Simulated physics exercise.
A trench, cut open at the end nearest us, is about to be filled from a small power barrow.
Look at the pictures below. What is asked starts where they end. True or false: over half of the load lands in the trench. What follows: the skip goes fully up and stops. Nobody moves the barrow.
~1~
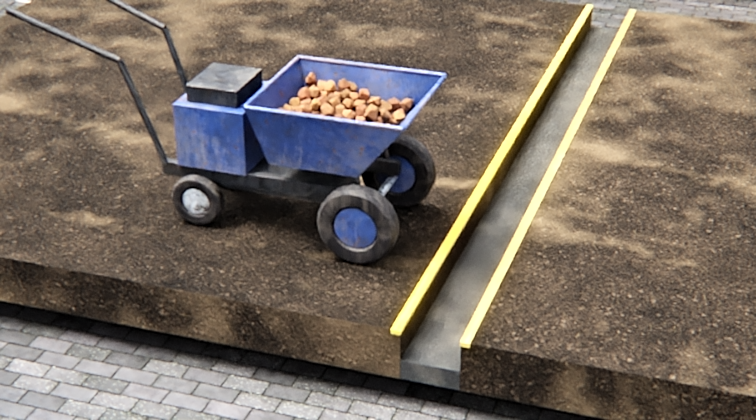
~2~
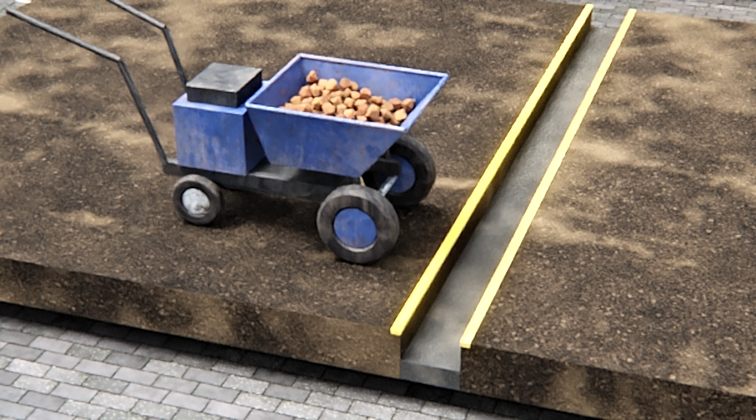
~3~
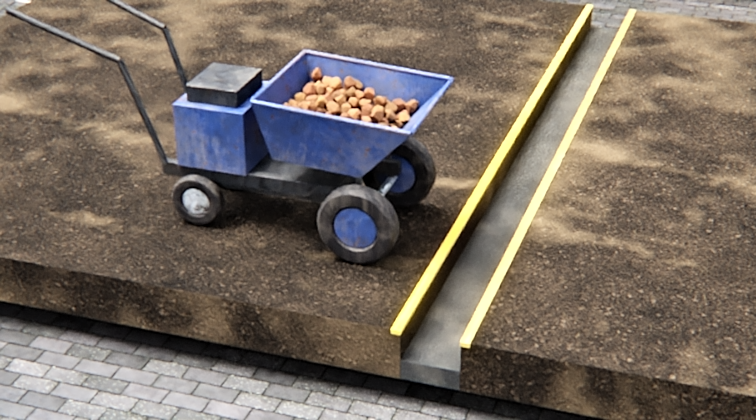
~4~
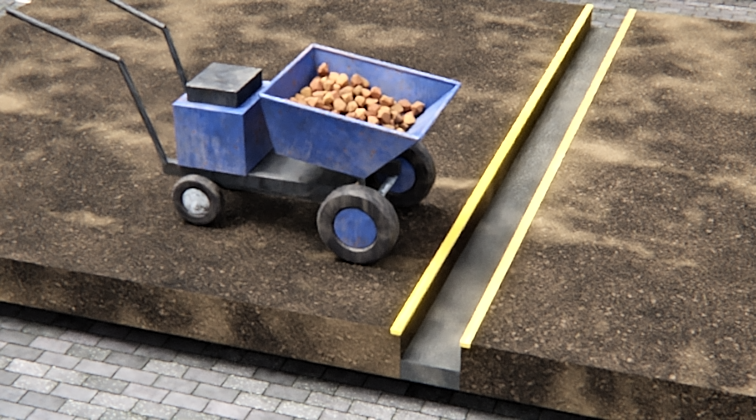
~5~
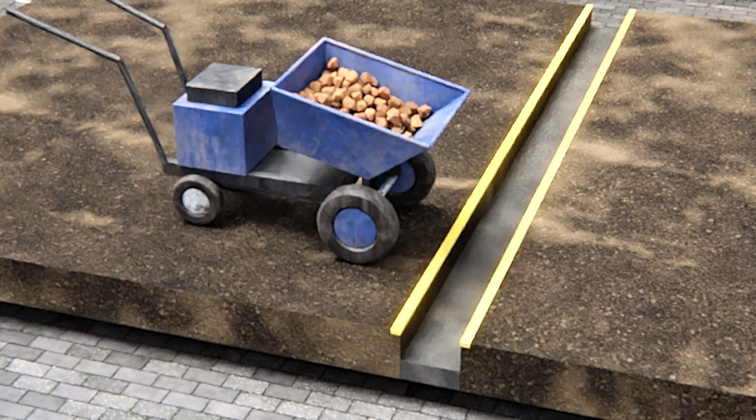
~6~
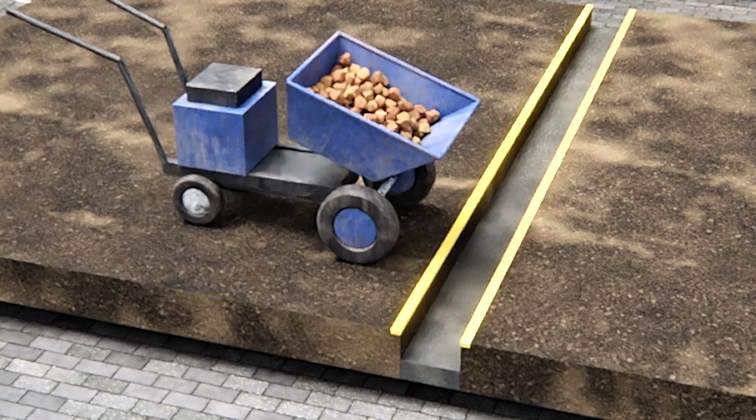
False.
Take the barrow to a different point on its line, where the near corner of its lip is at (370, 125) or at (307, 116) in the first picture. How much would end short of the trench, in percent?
In turn, around 0 per cent and 20 per cent.
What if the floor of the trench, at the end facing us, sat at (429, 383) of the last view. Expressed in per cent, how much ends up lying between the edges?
30 %, roughly.
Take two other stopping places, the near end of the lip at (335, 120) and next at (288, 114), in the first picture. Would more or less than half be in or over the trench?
Well, parked at the first spot it'd be past the halfway mark, and at the second it'd be short of the halfway mark.
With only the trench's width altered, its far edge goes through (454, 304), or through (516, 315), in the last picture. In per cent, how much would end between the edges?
I'd say some 0 in a hundred, followed by 70 in a hundred.
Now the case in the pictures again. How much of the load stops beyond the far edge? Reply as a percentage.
It comes to 50 per cent or so.
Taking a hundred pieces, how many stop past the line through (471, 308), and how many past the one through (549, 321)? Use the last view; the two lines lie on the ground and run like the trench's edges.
Around 60 per cent for the first, and 20 per cent for the second.
Soon after the last picture, skip tipped steeply; all in the skip.
A little later, skip tipped right over; about two thirds in the skip; a small part in or heaped over the trench; about a quarter beyond it.
Later still, skip tipped right over; about a quarter in the skip; about a quarter in or heaped over the trench; about half beyond it.
At rest, skip tipped right over; about a quarter in the skip; about a quarter in or heaped over the trench; about half beyond it.
